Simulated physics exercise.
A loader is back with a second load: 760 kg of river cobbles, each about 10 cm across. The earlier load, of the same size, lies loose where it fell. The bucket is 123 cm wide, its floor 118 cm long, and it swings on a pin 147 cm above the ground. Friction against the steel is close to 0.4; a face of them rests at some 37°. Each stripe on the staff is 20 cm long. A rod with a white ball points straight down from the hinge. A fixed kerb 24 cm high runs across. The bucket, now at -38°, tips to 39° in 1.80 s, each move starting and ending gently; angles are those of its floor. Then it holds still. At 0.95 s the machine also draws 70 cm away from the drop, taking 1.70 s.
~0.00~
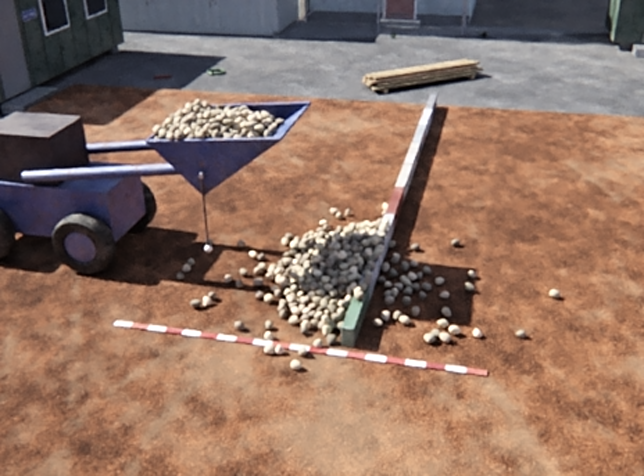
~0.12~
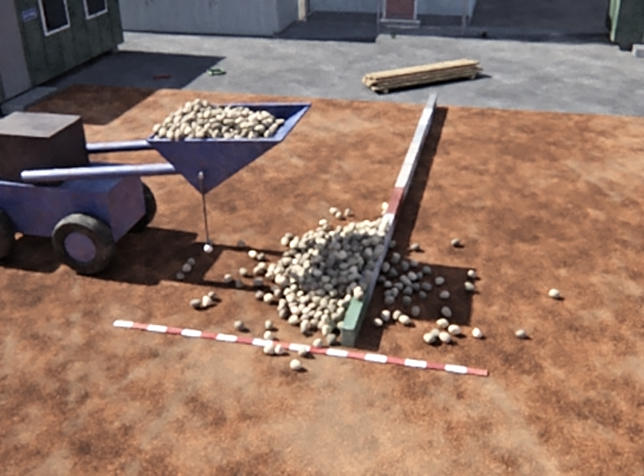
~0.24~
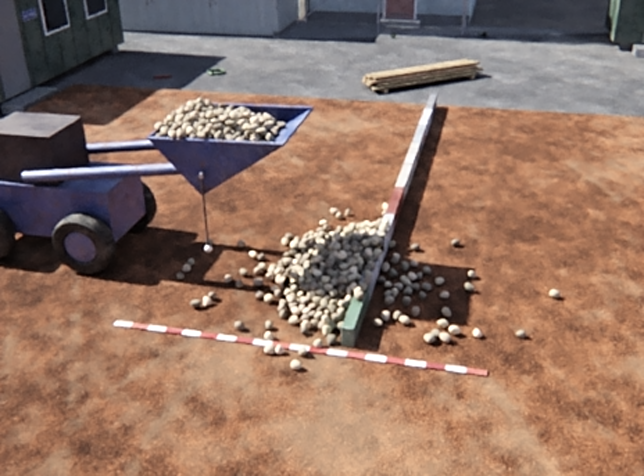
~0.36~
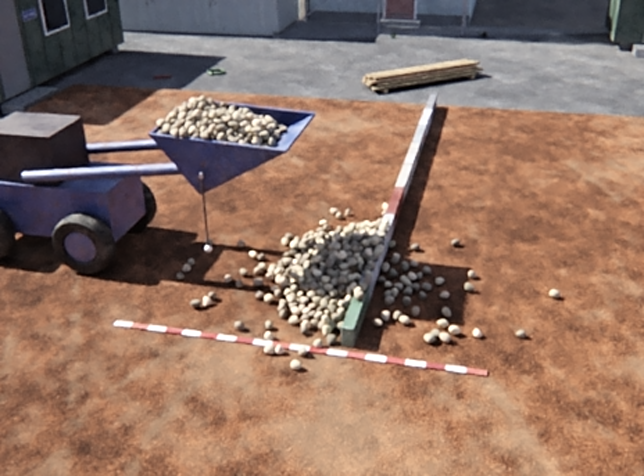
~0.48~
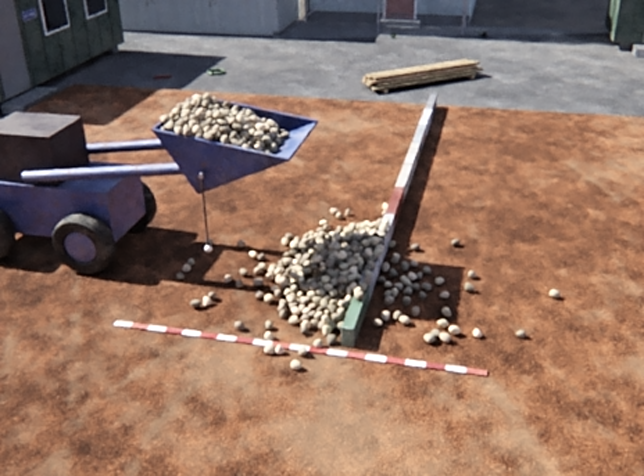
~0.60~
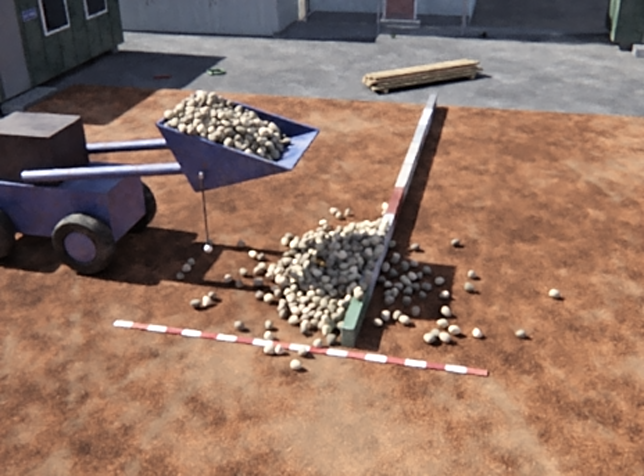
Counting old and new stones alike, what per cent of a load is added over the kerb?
Close to 0 parts in a hundred.
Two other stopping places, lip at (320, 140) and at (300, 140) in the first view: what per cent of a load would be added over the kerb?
About 5 and 0 per cent.
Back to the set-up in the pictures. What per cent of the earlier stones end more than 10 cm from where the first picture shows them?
Roughly 5 per cent of them.
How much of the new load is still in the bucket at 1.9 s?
About 25 per cent.
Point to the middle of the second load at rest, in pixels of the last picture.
Near (281, 259).
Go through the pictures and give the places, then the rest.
In the first frame, the bucket is at -38°, its lip at (281, 139); the top of the load is at (212, 111). The earlier load is highest near (358, 247), 37 cm above ground level, 92 % on this side of the kerb, 8 % over the kerb.
The second frame shows lip at (281, 141), floor tilted -37°, highest stones at (207, 111); the stones move at 0.1 m/s on average.
The third frame shows lip at (284, 145), floor tilted -34°, highest stones at (199, 108); the stones move at 0.2 m/s on average.
In the fourth frame, the bucket is at -30°, its lip at (286, 151); the top of the load is at (197, 104); the stones move at 0.2 m/s on average.
The fifth frame shows lip at (289, 160), floor tilted -24°, highest stones at (198, 102); the stones move at 0.3 m/s on average.
In the sixth frame, the bucket is at -18°, its lip at (291, 170); the top of the load is at (199, 100); the stones move at 0.4 m/s on average.
After 1.4 s the floor is at 27°; in per cent of one load, 95 in the bucket, 98 on this side of the kerb, 8 over the kerb; the foremost stones are at (480, 312).
After 1.9 s the floor is at 39°; in per cent of one load, 25 in the bucket, 167 on this side of the kerb, 8 over the kerb; the foremost stones are at (480, 312).
After 3.1 s the floor is at 39°; in per cent of one load, 0 in the bucket, 192 on this side of the kerb, 8 over the kerb; the foremost stones are at (480, 312).
After 6.0 s the floor is at 39°; in per cent of one load, 0 in the bucket, 192 on this side of the kerb, 8 over the kerb; the foremost stones are at (480, 312). Net gain over the kerb, 0.
